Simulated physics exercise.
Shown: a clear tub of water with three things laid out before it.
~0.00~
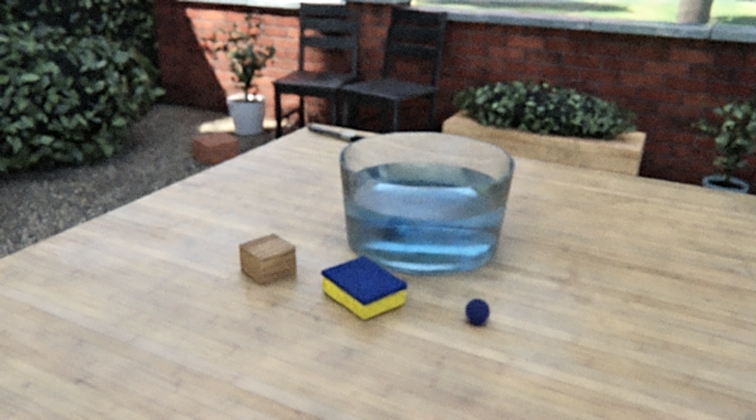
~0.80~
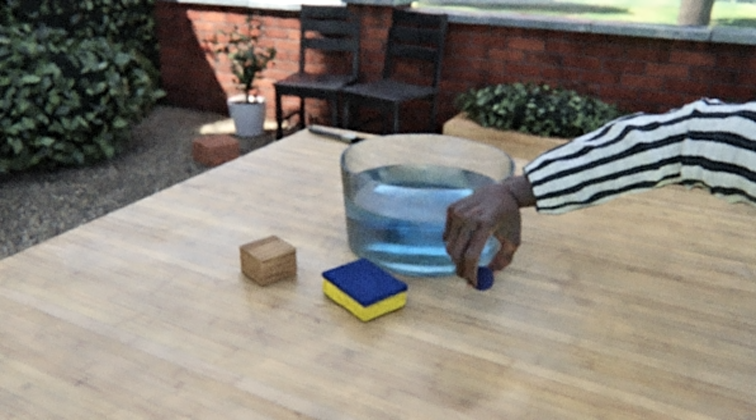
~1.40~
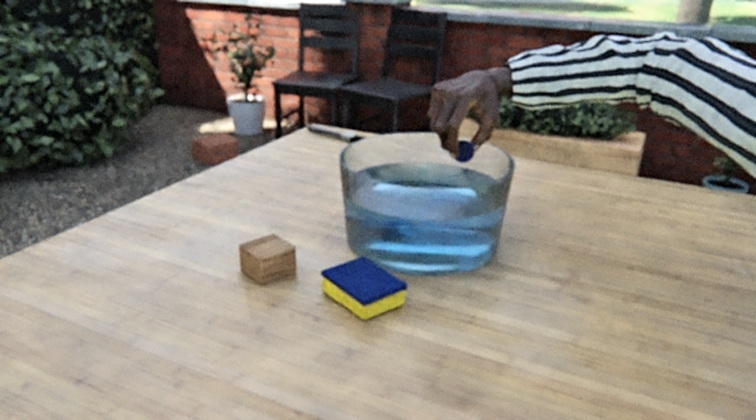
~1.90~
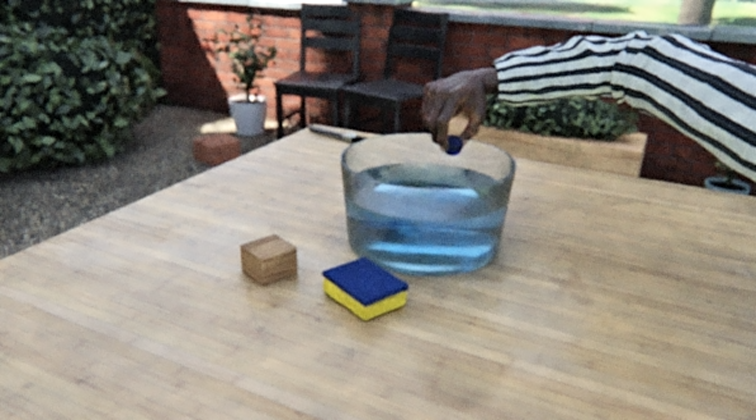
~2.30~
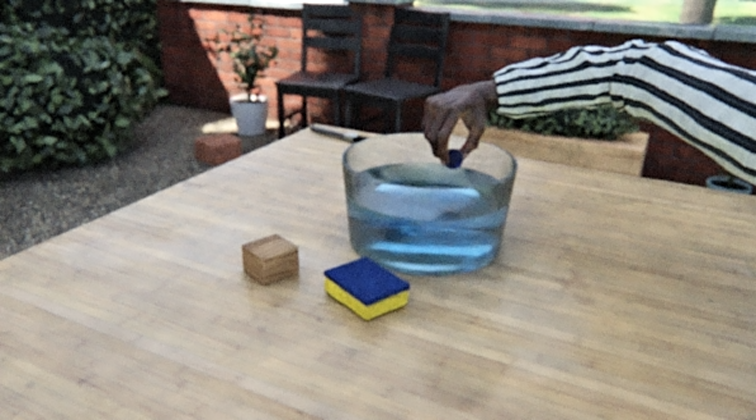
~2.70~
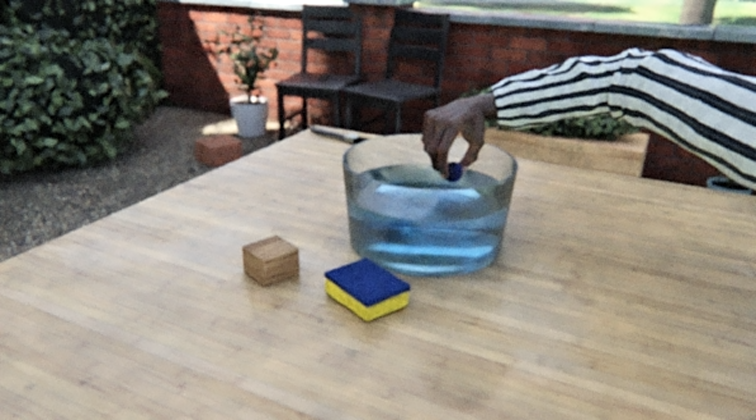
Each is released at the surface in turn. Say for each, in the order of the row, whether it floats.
Here the left one holds at the top, the middle one holds at the top, and the right one falls to the base.
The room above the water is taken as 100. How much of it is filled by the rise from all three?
I'd say some 6 in a hundred.
By 4.0 s, the glass marble sinks.
By 8.0 s, the sponge rides on the surface.
By 12.0 s, the wooden block rides on the surface; afloat, wooden block and sponge.
